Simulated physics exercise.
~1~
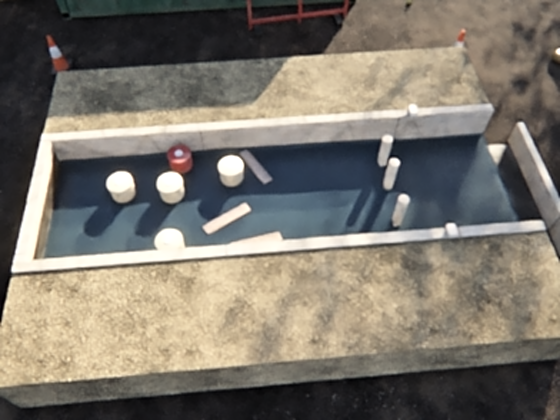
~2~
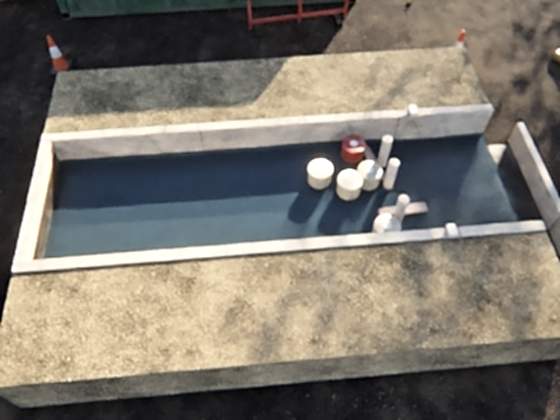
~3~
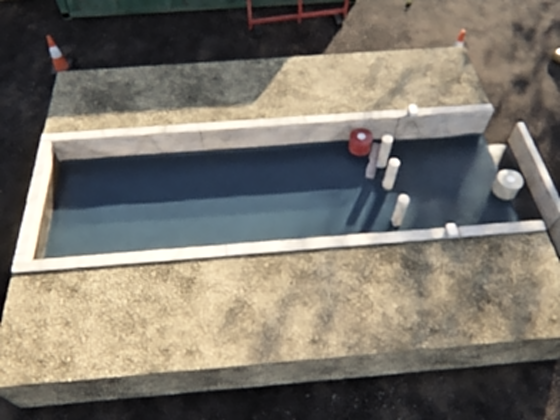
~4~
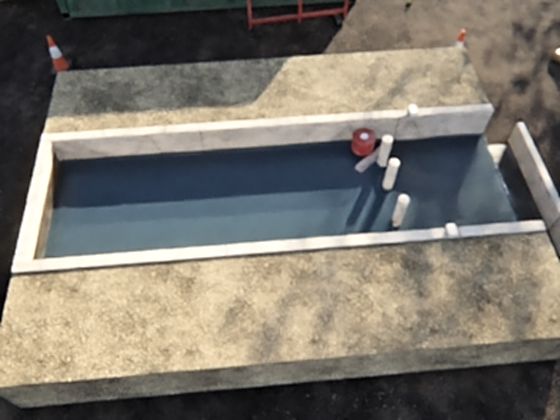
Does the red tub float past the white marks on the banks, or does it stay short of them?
The red tub stays short of the white marks. It drifts right and ends up afloat beside the upright posts, near the far wall.
